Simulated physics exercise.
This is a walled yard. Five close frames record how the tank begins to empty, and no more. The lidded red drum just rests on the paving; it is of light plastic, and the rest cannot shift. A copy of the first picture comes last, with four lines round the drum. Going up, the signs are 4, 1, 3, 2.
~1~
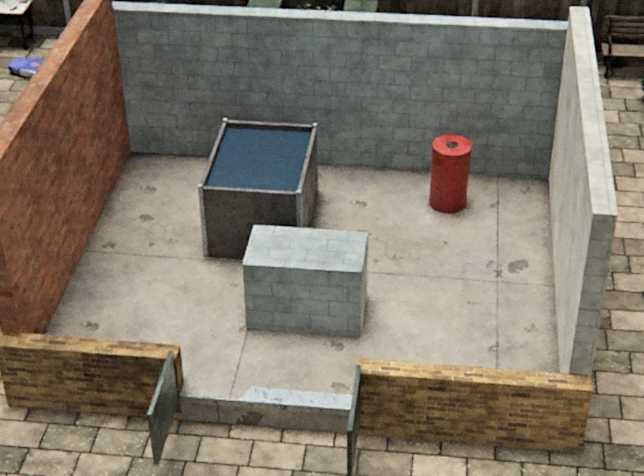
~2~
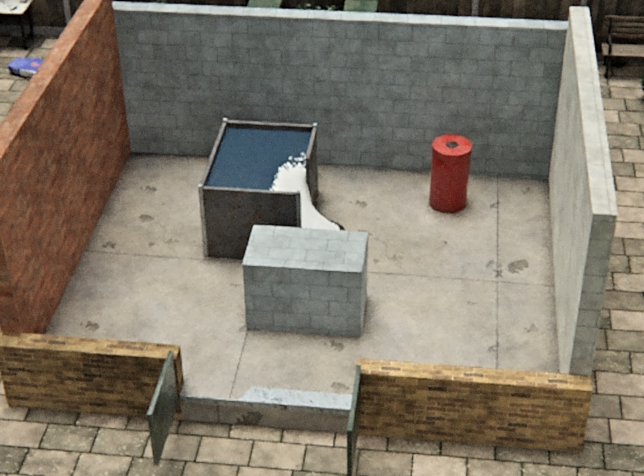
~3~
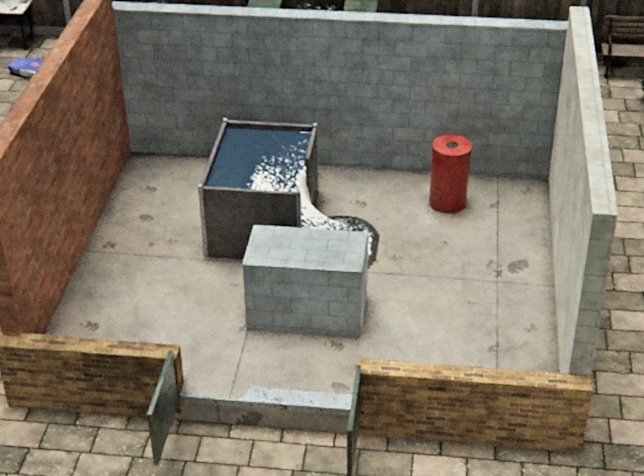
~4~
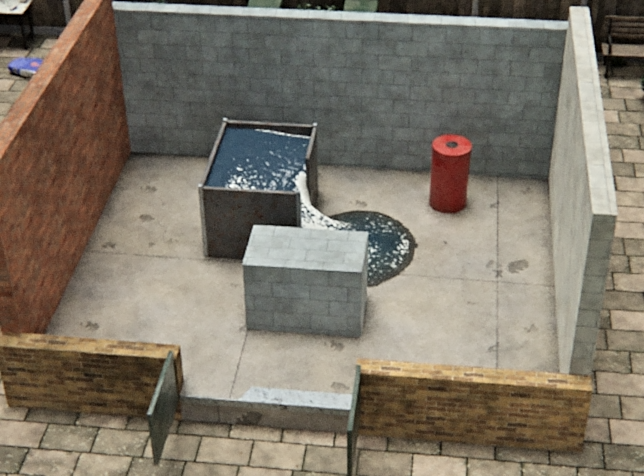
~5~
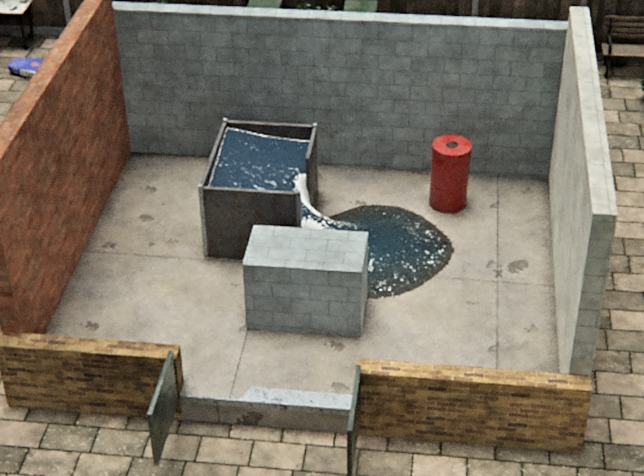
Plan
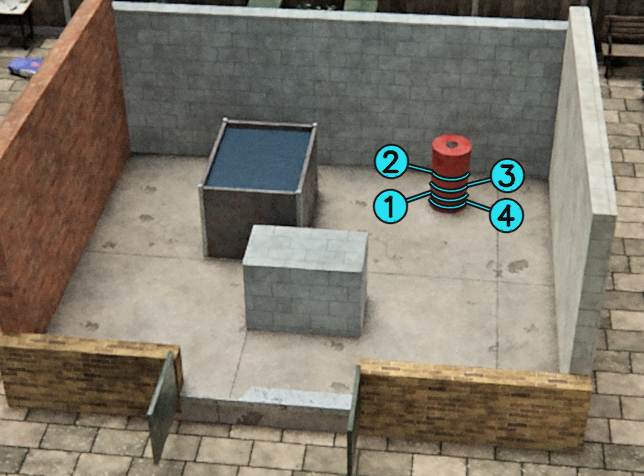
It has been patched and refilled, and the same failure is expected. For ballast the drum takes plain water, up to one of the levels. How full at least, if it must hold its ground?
It is 1.
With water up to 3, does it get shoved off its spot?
No.
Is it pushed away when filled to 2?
No.
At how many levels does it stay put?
Three of the four.
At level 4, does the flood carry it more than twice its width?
No.
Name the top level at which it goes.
It is 4.
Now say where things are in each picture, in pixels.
Lid of the red drum at (451, 145); tank full, its middle at (260, 161); open gate at (268, 355).
Water covers 2 % of the ground, mostly out of sight from here.
Water covers 4 % of the ground, mostly out of sight from here.
Water covers 7 % of the ground and is seen nearest the drum at (406, 236).
Lid of the red drum at (451, 145); water covers 11 % of the ground and is seen nearest the drum at (413, 216).
On the marked copy, 1 at (448, 200); 2 at (449, 179); 3 at (448, 191); 4 at (447, 207); from the bottom up 4, 1, 3, 2.
For level 1, it does not move.
For level 2, it does not move.
For level 3, it does not move.
For level 4, it is pushed about its own width away.
